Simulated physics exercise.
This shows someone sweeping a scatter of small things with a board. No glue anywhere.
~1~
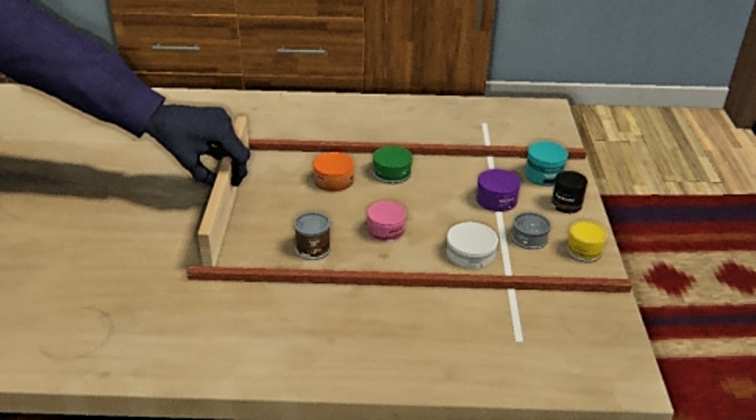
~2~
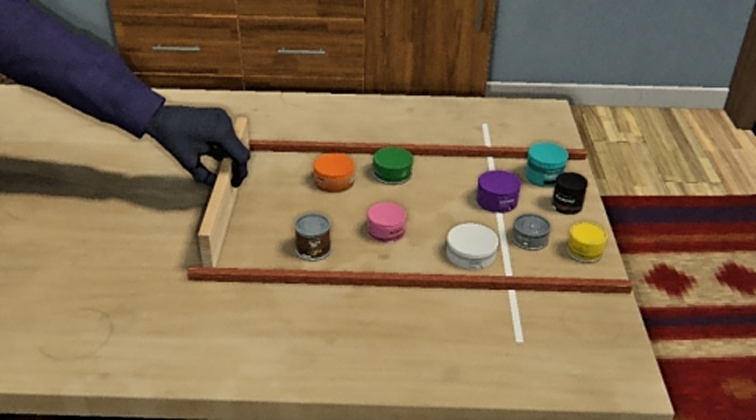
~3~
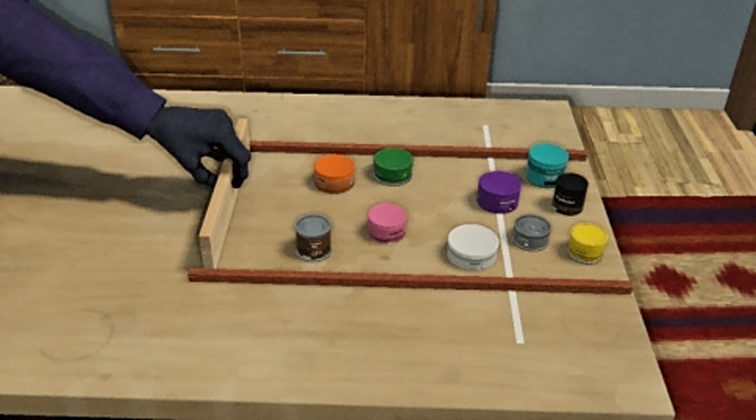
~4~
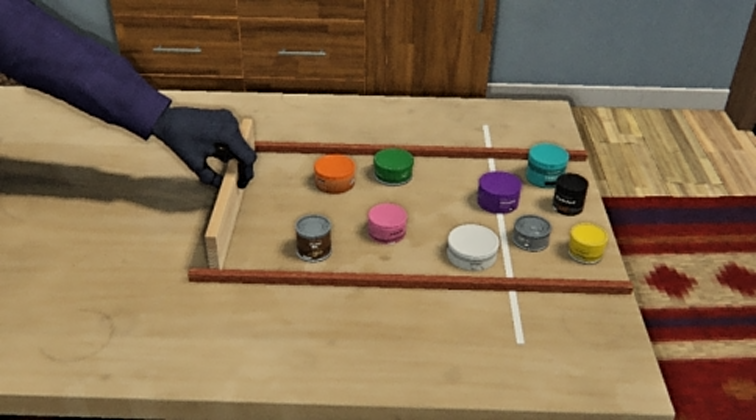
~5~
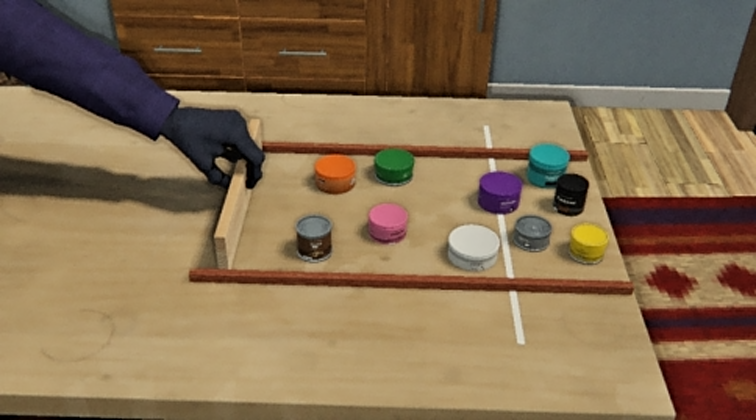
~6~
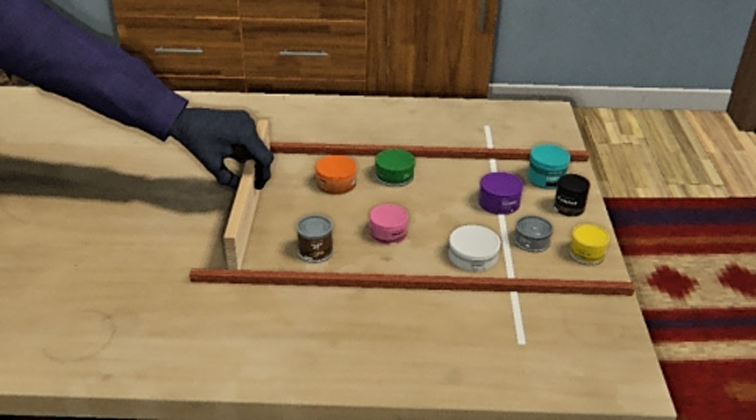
A gloved hand slid a wooden board a short way to the right across a table between two reddish strips, while the colorful little pots scattered in front of it, some near a white line, stayed put.
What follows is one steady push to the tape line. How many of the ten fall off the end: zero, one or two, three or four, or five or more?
Here the number that fall off is zero.
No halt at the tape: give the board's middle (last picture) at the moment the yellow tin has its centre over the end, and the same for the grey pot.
About (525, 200), and (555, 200) for the other.
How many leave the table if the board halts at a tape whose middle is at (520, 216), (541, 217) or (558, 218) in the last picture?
The counts: 0, 1 and 5.
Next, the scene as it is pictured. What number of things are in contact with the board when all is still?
It touches 4.
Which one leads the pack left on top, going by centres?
The yellow tin.
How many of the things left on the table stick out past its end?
The number is 0.
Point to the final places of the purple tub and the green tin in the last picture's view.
First (542, 206), then (514, 163).
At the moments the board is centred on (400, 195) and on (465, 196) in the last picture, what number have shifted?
The counts are 4 and 7.
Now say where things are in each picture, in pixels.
In the first frame, yellow tin (586, 241); black tub (569, 192); turquoise tub (546, 164); board (227, 187); tape (499, 213).
In the second frame, black tub (569, 194); purple tub (498, 192).
In the third frame, turquoise tub (547, 166); brown pot (314, 238).
In the fourth frame, yellow tin (587, 244); green tin (394, 167).
In the fifth frame, black tub (571, 195); board (241, 190).
In the sixth frame, yellow tin (589, 245); black tub (572, 195); turquoise tub (548, 167); board (249, 190); tape (501, 216).
A little later, none off yet; yellow tin at rest near (589, 245); black tub at rest near (572, 195); turquoise tub at rest near (548, 167).
When it is over, the number that fall off is zero.
